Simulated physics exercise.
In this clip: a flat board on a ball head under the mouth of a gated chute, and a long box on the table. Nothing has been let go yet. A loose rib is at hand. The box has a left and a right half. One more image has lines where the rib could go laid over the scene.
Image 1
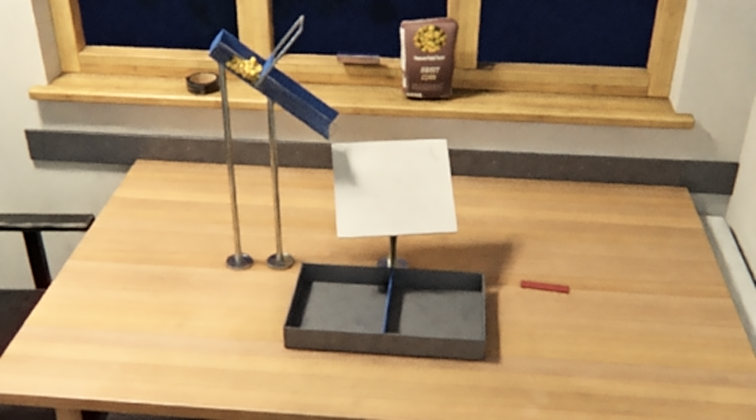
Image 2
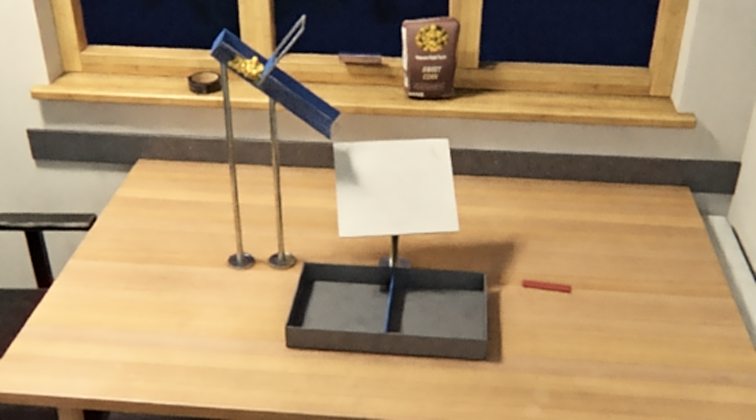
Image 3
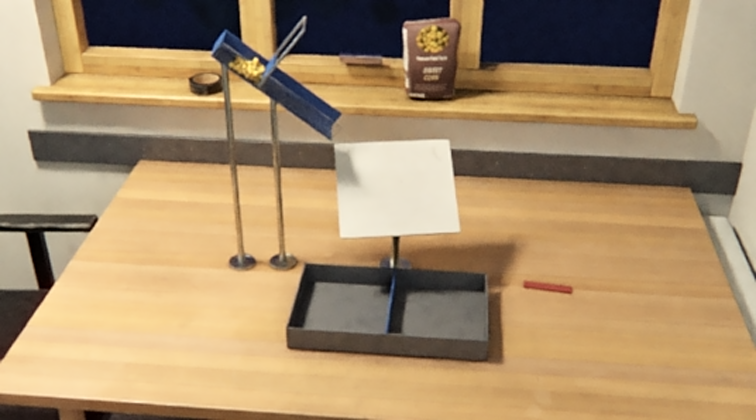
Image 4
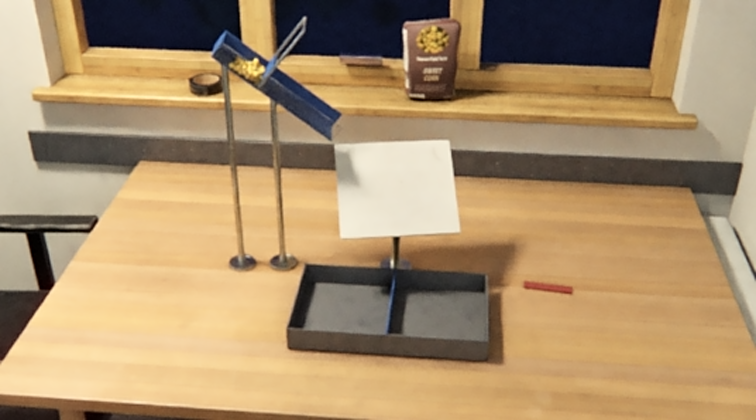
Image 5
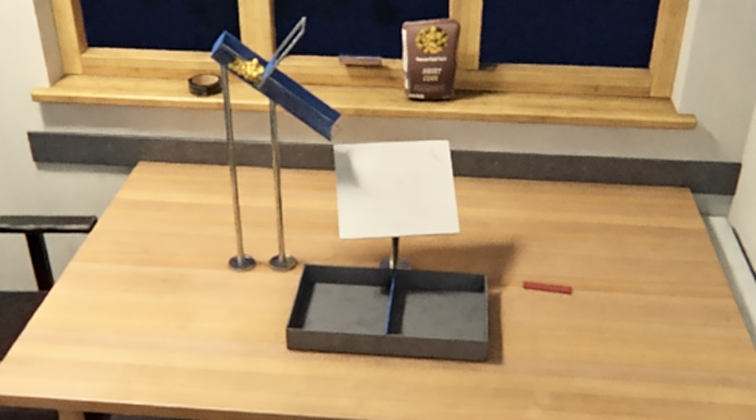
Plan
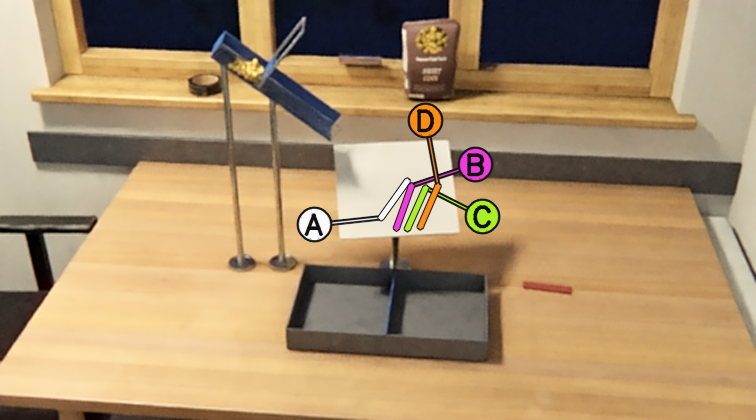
A wooden table holding a blue chute of yellow puffed balls, a tilted white board and a divided box, all staying virtually still.
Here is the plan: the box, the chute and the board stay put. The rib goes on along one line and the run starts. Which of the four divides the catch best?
Line C.
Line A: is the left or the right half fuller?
Left.
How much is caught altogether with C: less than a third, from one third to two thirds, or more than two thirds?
More than two thirds.
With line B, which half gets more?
Left.
On the marked copy, line A from (407, 181) to (381, 217); line B from (411, 185) to (396, 227); line C from (425, 187) to (407, 228); line D from (437, 186) to (420, 226).
With A, of what is caught, all but a few in the left half, a small share in the right.
With B, of what is caught, the bulk in the left half, a small share in the right.
With C, of what is caught, close to half in the left half, close to half in the right.
With D, of what is caught, only a few in the left half, all but a few in the right.
